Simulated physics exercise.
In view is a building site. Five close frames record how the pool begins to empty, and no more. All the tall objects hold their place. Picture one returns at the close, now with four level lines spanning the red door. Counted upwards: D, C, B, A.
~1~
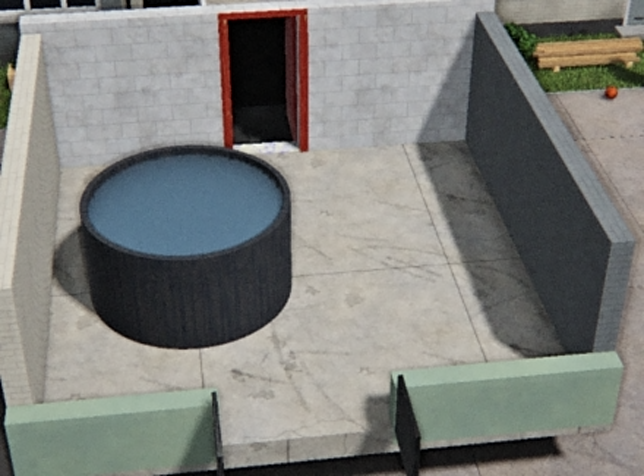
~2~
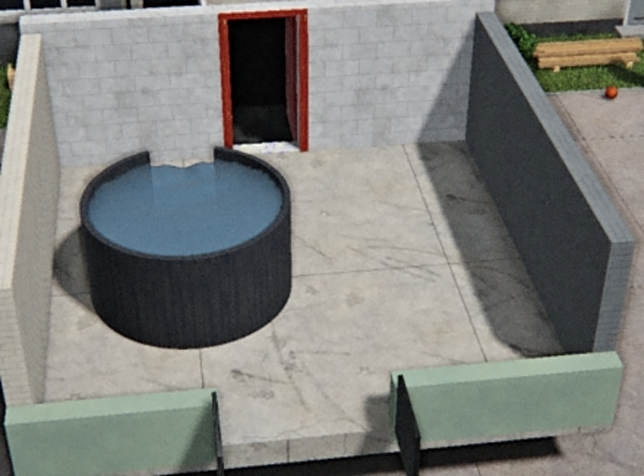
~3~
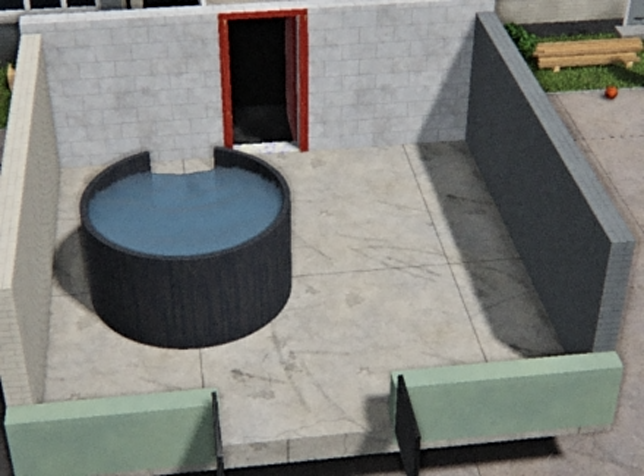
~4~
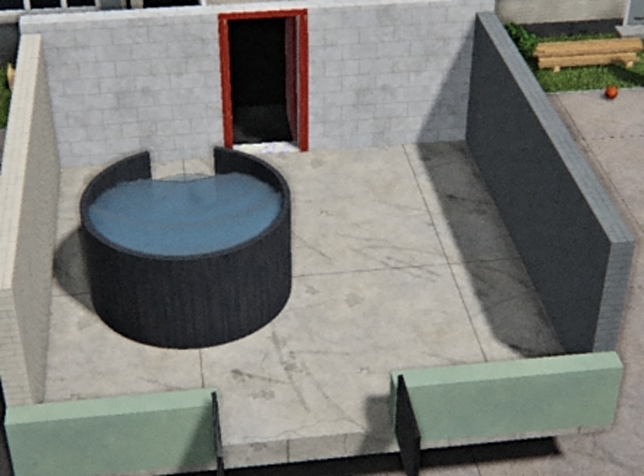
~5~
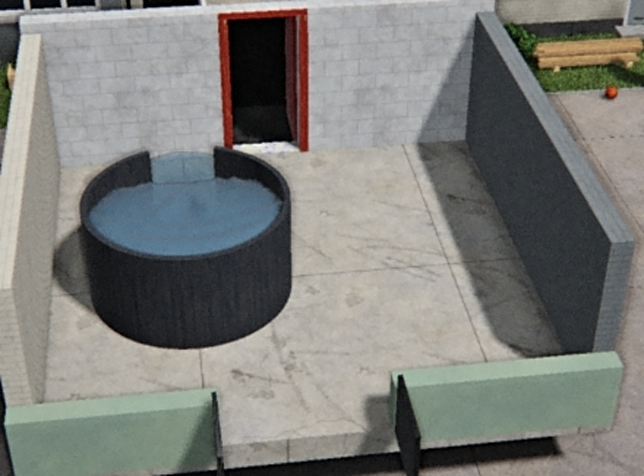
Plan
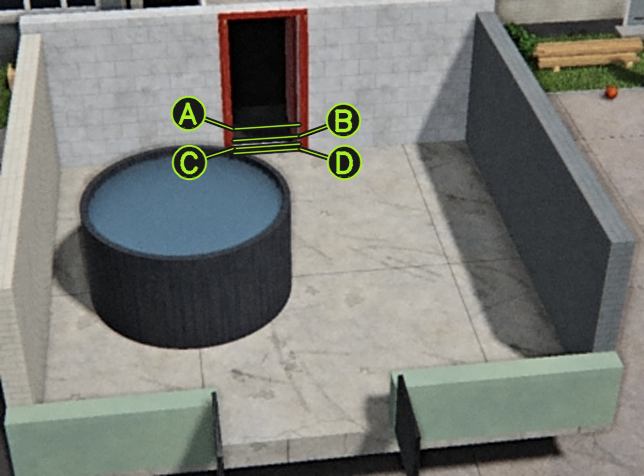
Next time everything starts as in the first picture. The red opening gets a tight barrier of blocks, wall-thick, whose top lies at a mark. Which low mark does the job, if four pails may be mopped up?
The limit is A.
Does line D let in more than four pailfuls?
Yes, it does.
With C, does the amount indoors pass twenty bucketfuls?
Yes, it does.
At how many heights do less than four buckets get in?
One of them.
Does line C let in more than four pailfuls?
Yes, that goes wrong.
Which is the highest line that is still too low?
It is B.
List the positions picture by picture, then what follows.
The first picture shows water in the pool at rest, its middle at (186, 204); foot of the red doorway at (267, 154); open gate at (305, 376).
In the second picture, water covers 1 % of the ground, its front hidden from here.
In the third picture, water covers 3 % of the ground, its front hidden from here.
In the fourth picture, water covers 7 % of the ground, its front hidden from here.
In the fifth picture, 15 % of the ground under water, visible out to (220, 156).
In lime, A at (266, 126); B at (266, 138); C at (266, 146); D at (267, 151); from the bottom up D, C, B, A.
For line A, a splash gets over, under a bucket.
For line B, about 9 bucketfuls get in.
For line C, dozens of bucketfuls pour in.
For line D, dozens of bucketfuls pour in.
